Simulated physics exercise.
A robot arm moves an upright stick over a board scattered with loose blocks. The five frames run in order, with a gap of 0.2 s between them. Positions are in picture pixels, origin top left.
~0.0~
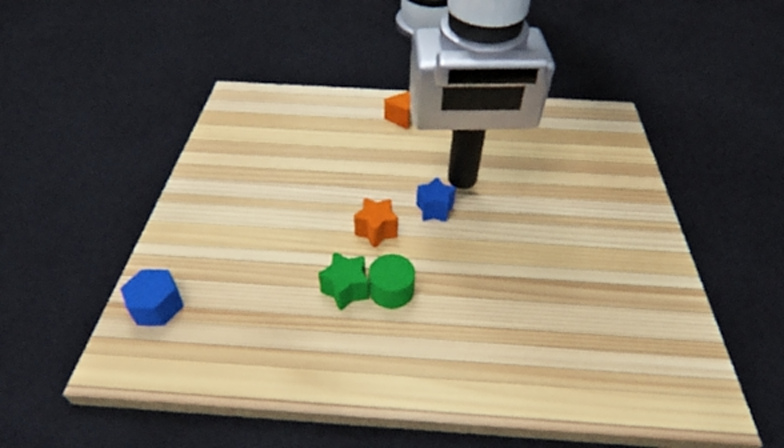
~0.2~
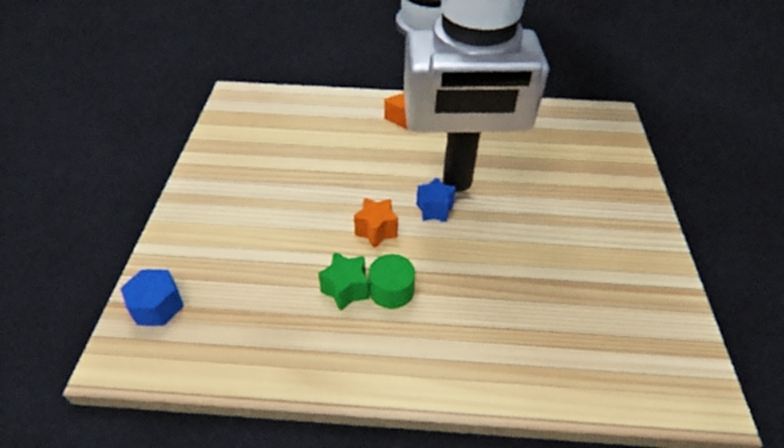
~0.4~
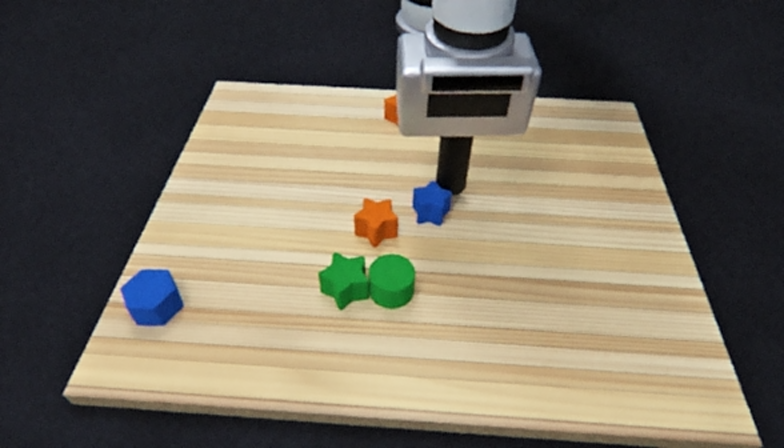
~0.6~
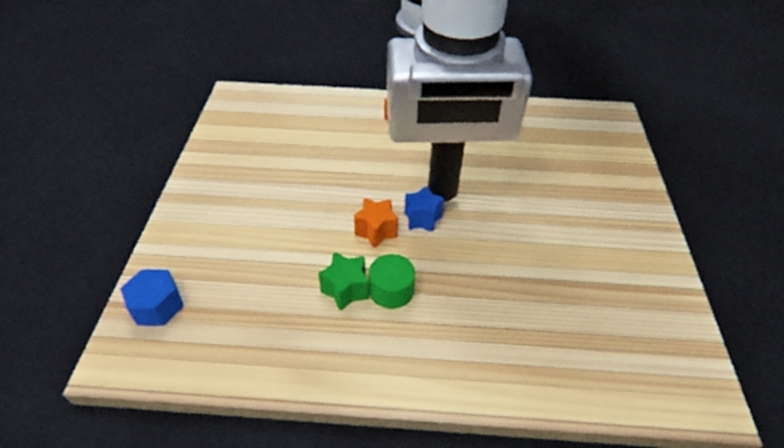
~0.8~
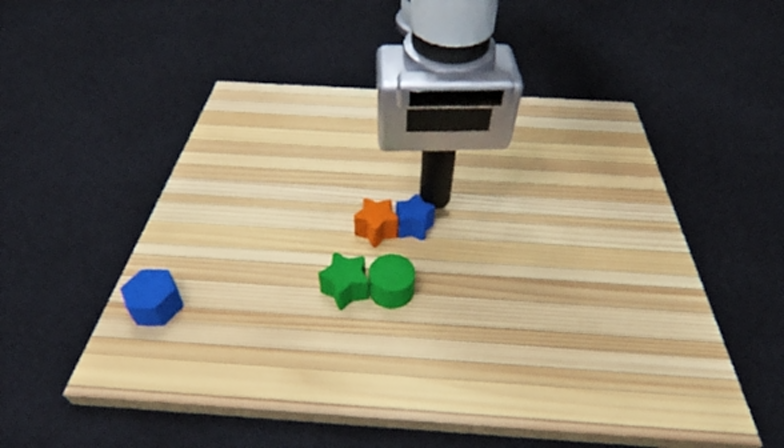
The video shows a robot arm lowering an upright black stick toward the viewer and left across a wooden board, pushing a blue star-shaped block up beside an orange star while the green blocks and blue hexagonal block stay still.
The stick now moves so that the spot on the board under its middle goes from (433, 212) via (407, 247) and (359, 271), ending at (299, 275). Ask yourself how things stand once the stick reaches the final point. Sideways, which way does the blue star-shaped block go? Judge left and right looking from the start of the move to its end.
Shifts left.
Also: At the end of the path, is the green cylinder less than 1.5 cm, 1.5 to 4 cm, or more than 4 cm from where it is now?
It shifts 1.5 to 4 cm.
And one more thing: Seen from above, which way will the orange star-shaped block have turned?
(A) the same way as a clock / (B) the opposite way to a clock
My pick is A.
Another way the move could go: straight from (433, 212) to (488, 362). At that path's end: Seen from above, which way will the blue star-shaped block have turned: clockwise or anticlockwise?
The block spins clockwise.
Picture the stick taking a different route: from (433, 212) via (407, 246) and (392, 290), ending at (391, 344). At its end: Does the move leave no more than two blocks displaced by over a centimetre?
No, it doesn't check out.
On the path given first. One third of the way, stick (408, 236); orange star-shaped block (360, 222), turned 70° clockwise; green cylinder (388, 280); blue star-shaped block (384, 245).
Two thirds of the way, stick (356, 260); green star-shaped block (306, 299); orange star-shaped block (358, 222), turned 80° clockwise; green cylinder (381, 292); blue star-shaped block (330, 271).
At the end, stick (297, 264); green star-shaped block (281, 318), turned 20° anticlockwise; orange star-shaped block (358, 222), turned 80° clockwise; green cylinder (381, 292); blue star-shaped block (286, 284), turned 35° anticlockwise.
